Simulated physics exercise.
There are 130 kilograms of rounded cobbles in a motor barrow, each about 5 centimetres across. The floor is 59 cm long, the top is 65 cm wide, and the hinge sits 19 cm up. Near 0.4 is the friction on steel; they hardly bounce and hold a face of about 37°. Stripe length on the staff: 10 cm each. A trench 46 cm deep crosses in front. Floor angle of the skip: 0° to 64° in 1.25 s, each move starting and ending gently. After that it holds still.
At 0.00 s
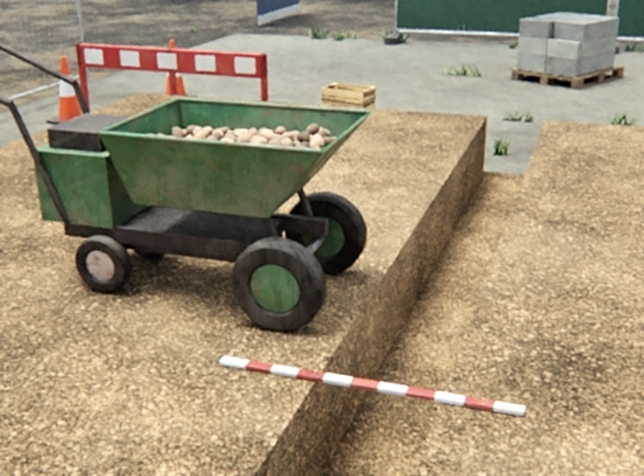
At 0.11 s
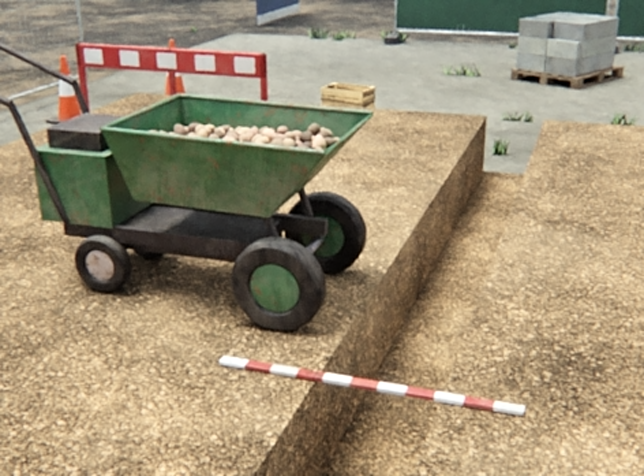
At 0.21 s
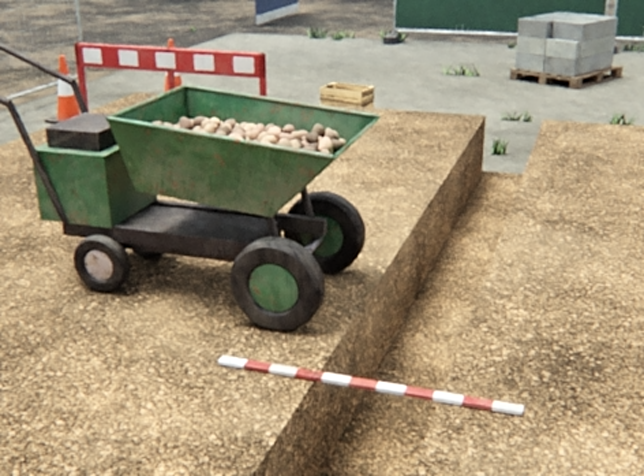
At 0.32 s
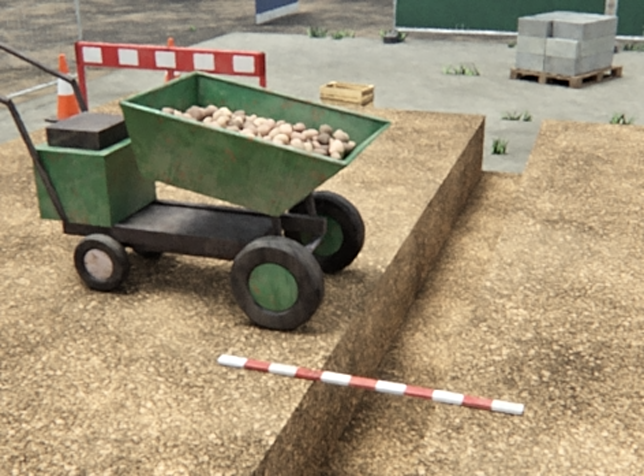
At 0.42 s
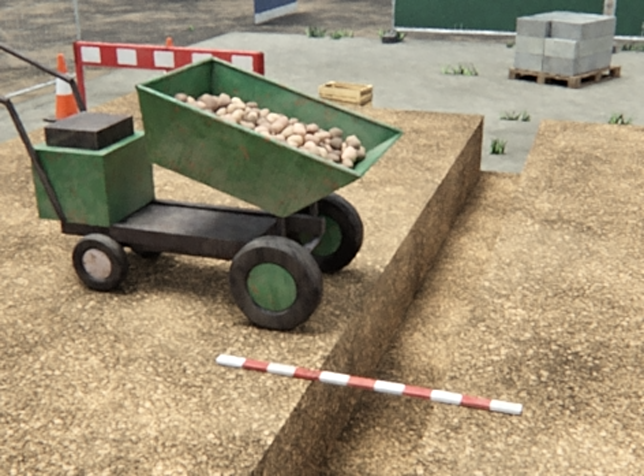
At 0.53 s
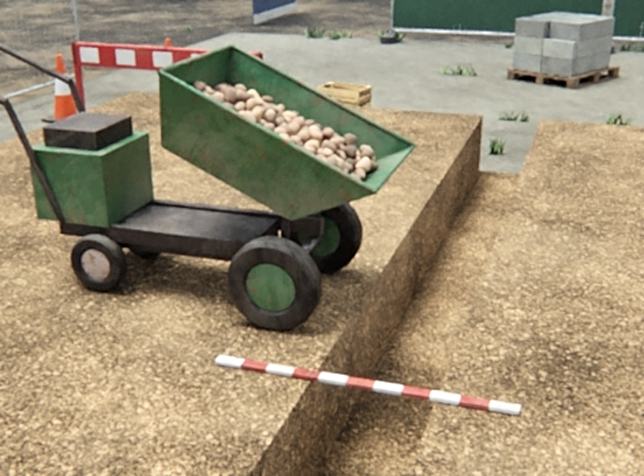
A green dumper loaded with rounded stones stood beside a trench, with a red and white staff lying in front, while its skip tilted steadily forward to the right, its back end rising high.
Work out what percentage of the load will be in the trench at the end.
It comes to roughly 47 percent of the load.
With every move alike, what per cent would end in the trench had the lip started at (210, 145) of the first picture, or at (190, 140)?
I'd expect some 95 per cent, then some 80.
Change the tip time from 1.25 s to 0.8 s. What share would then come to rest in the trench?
In that case some 40 per cent.
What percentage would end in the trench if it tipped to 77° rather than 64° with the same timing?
It would come to about 40 percent.
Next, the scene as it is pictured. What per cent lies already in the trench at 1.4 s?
By that point it's something like 5 in a hundred.
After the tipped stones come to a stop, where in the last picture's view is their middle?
Somewhere around (479, 316) in the last picture.
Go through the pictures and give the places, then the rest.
In the first frame, the skip is at 0°, its lip at (322, 152); the top of the load is at (273, 134).
The second frame shows lip at (325, 153), floor tilted 1°, highest stones at (275, 133); the stones move at 0.2 m/s on average.
In the third frame, the skip is at 5°, its lip at (333, 158); the top of the load is at (232, 128); the stones move at 0.4 m/s on average.
In the fourth frame, the skip is at 10°, its lip at (346, 165); the top of the load is at (211, 116); the stones move at 0.5 m/s on average.
In the fifth frame, the skip is at 17°, its lip at (361, 177); the top of the load is at (218, 105); the stones move at 0.6 m/s on average.
In the sixth frame, the skip is at 25°, its lip at (376, 192); the top of the load is at (228, 94); the stones move at 0.7 m/s on average.
After 0.9 s the floor is at 54°; 100 % in the skip; the foremost stones are at (420, 230).
After 1.4 s the floor is at 64°; 76 % in the skip, 6 % in the trench, 18 % past the trench; the foremost stones are at (528, 333).
After 1.7 s the floor is at 64°; 40 % in the skip, 11 % in the trench, 48 % past the trench; the foremost stones are at (642, 325).
After 3.7 s the floor is at 64°; 0 % in the skip, 47 % in the trench, 53 % past the trench; the foremost stones are past the picture's edge.
